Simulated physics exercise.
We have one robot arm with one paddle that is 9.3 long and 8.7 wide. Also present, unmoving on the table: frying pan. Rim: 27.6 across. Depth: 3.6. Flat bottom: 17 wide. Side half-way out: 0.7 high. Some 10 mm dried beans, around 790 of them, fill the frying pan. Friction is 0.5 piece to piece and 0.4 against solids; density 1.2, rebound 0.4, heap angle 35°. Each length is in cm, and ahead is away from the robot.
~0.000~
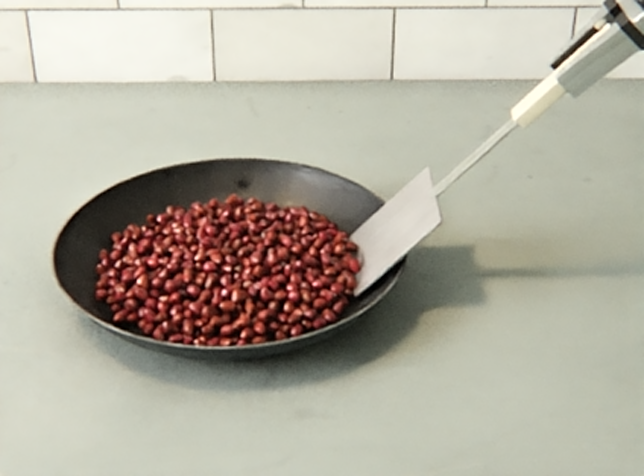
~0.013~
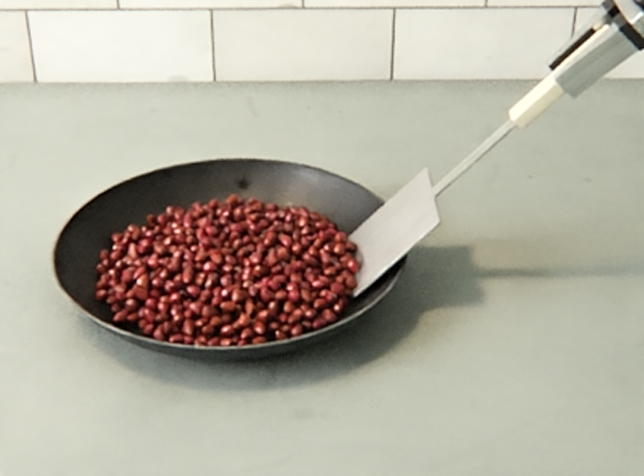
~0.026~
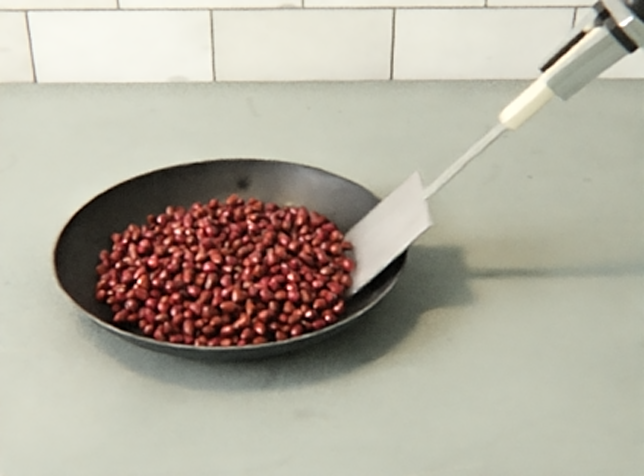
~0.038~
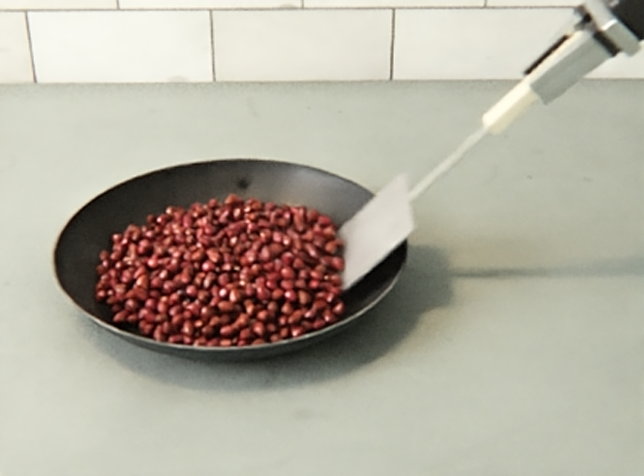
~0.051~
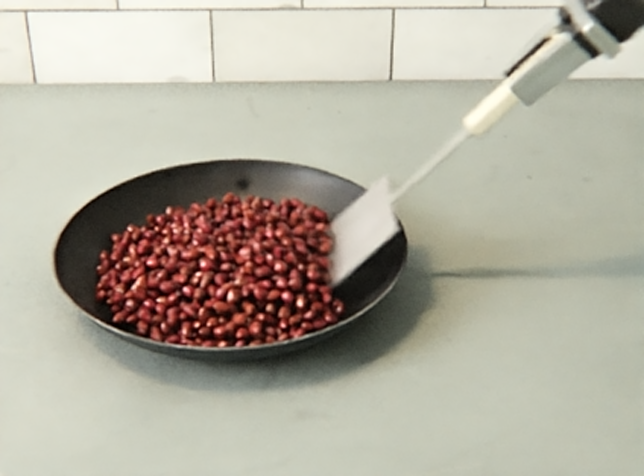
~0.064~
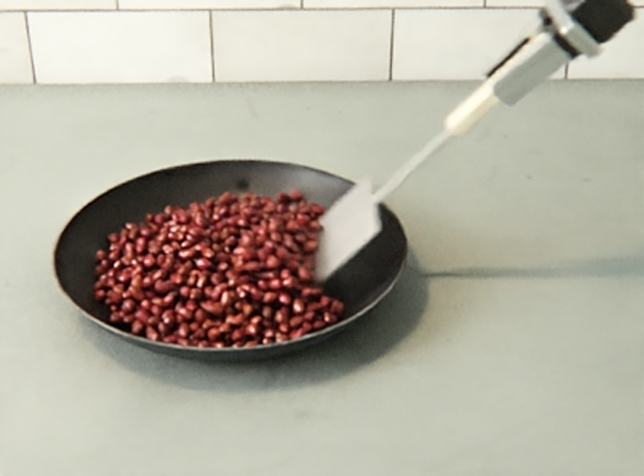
A heap of small, shiny dark-red beans fills a black frying pan on a grey-green tabletop, seen from slightly above by a still camera, with white tiles behind. A robot arm reaches in from the upper right, holding a flat pale-grey paddle against the heap's right side. The paddle stays almost still at first, then slides a short way left, nudging the nearest beans inward while the pan stays put.
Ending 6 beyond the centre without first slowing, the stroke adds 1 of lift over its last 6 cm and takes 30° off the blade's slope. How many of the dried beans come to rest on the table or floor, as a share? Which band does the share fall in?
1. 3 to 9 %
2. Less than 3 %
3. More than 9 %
1, 3 to 9 %.
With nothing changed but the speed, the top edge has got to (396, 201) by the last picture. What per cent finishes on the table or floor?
Expect some 5 per cent there.
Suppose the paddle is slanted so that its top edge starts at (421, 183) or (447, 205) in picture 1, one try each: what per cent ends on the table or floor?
I'd say near 5 per cent for the first and near 5 per cent for the second.
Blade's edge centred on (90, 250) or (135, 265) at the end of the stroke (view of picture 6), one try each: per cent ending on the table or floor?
Close to 35 and close to 10 per cent, respectively.
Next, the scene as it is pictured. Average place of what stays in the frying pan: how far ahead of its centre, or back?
Ahead, by around 5.0 cm.
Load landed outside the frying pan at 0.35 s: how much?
Some 4 per cent of the load.
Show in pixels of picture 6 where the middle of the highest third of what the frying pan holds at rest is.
The middle lies somewhere around (117, 246).
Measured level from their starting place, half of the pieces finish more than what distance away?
Roughly 5 cm.
After 0.10 s, sloping 47°, highest piece 6 above the table; 788 in the frying pan.
After 0.13 s, sloping 37°, highest piece 6 above the table; 788 in the frying pan.
After 0.35 s, sloping 17°, highest piece 5 above the table; 749 in the frying pan, 38 on the table or floor, 1 on the blade or in flight.
After 1.40 s, sloping 17°, highest piece 5 above the table; 748 in the frying pan, 40 on the table or floor.
At rest, 748 in the frying pan, 40 on the table or floor. That is 5 % on the table or floor.
